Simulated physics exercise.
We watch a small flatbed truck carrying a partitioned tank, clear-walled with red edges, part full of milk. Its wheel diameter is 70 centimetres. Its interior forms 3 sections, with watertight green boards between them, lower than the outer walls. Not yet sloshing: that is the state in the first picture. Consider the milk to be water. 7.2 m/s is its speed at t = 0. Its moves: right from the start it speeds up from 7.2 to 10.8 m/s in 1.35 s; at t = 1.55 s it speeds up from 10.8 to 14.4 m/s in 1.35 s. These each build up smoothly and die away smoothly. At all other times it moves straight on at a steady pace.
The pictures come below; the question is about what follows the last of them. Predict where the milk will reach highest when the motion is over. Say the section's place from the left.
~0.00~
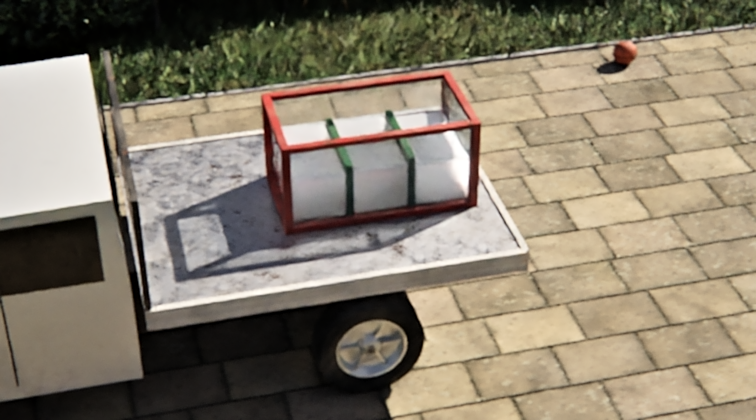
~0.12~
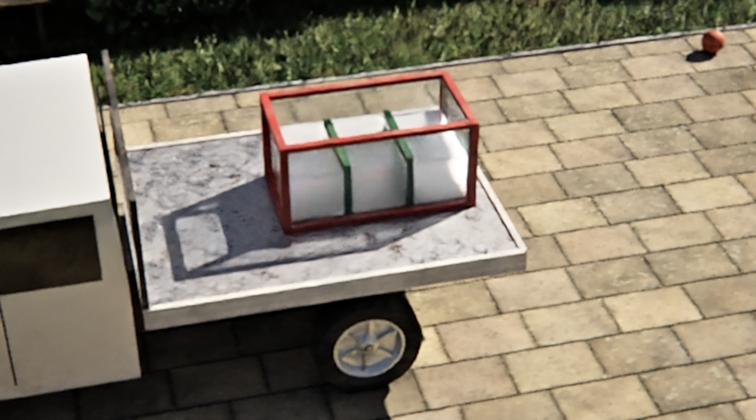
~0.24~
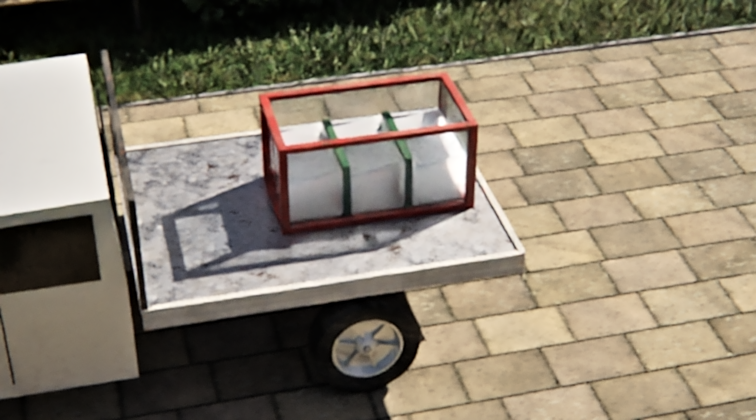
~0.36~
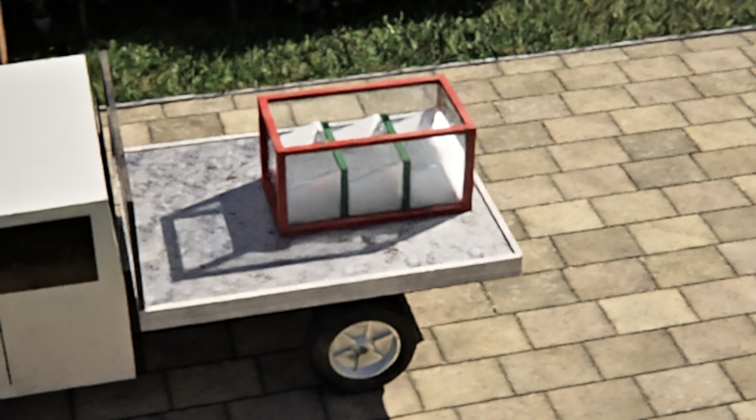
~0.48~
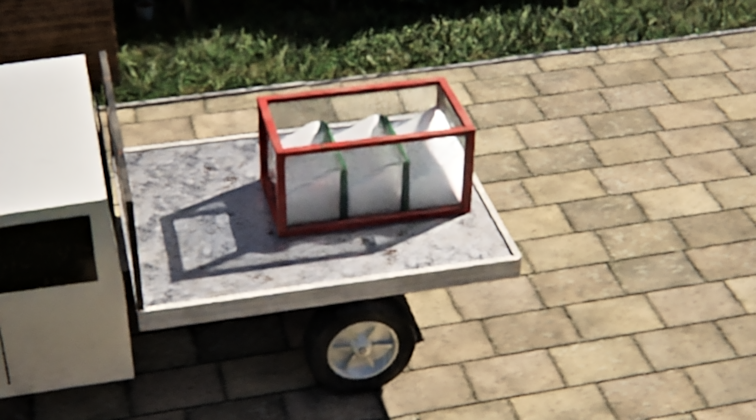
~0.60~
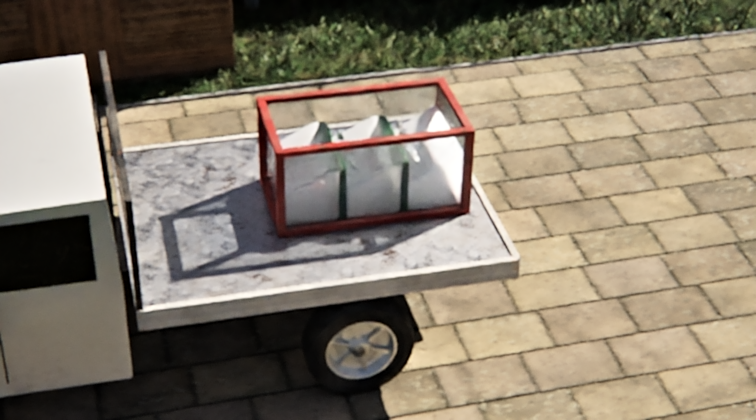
I would say the third one.
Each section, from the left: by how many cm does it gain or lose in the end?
From the left: 3 down, 0, 3 up.
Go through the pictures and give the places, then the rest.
In the first picture, levels, left to right, (315, 170), (378, 161), (440, 152); board top at (350, 166) and (412, 158); the front is on the left, levels are read along the near wall; a wheel hub at (373, 353).
In the second picture, levels, left to right, (314, 170), (376, 161), (438, 152).
In the third picture, levels, left to right, (313, 171), (375, 163), (437, 153).
In the fourth picture, levels, left to right, (311, 172), (373, 164), (435, 157).
In the fifth picture, levels, left to right, (310, 173), (373, 167), (434, 159).
In the sixth picture, levels, left to right, (309, 174), (372, 167), (433, 159); a wheel hub at (363, 355).
After 1.30 s the sections hold 31, 32, 35 cm, left to right.
After 2.30 s the sections hold 30, 32, 36 cm, left to right.
After 3.40 s the sections hold 30, 32, 36 cm, left to right.
After 5.89 s the sections hold 30, 32, 36 cm, left to right.
